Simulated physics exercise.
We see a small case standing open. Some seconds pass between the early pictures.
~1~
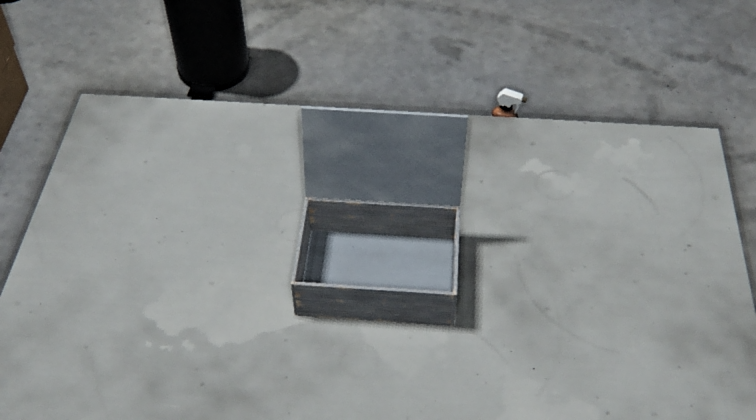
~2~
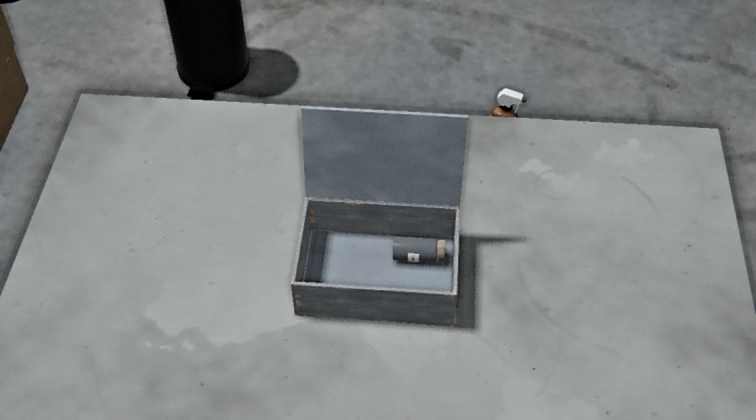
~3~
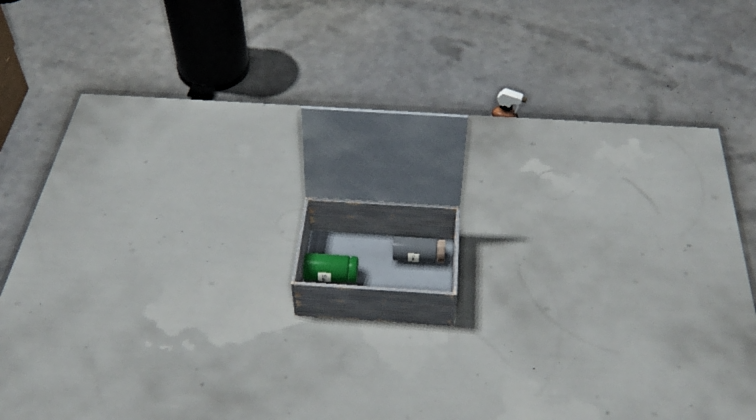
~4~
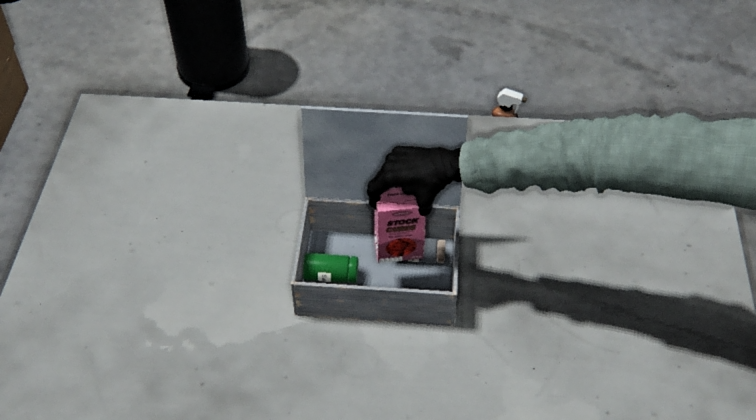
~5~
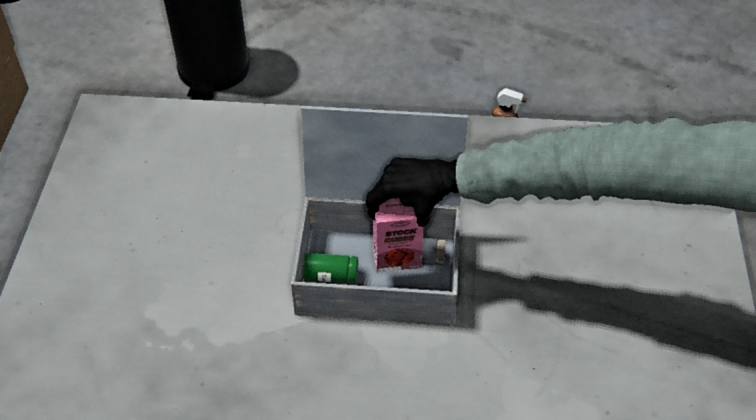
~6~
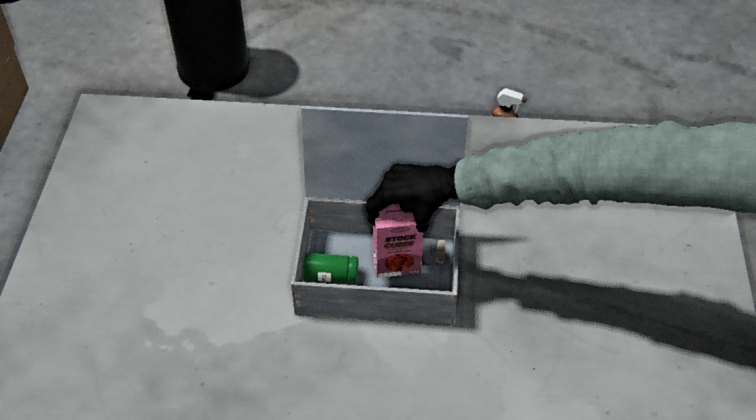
A black-gloved hand on a pale green sleeve reaches in from the right and lowers a pink packet into a small open grey case, seen from above on a light grey table. Before that, the case is empty, then a dark cylinder lies at its right and a green shaker at its left. The packet moves down slightly beside them, still under the hand, while the camera stays still.
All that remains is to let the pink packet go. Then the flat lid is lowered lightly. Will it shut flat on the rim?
It will not close.
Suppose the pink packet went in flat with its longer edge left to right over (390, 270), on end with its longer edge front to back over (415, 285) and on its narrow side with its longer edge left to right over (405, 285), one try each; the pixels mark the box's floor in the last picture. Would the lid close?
First, it sits on the rim; second, it is held up; third, it shuts flat.
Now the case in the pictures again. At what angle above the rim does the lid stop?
About 30°.
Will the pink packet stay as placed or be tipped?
It stays as placed.
Then, 1.30 s on from there, lid 82° above the rim; pink packet shifted a little near (397, 257).
Then, 1.70 s on from there, lid 46° above the rim; pink packet shifted a little near (397, 257).
In the end, lid 32° above the rim; moved from the start, pink packet; the other 2 unmoved. At the end, from the last picture's camera, pink packet near (397, 260).
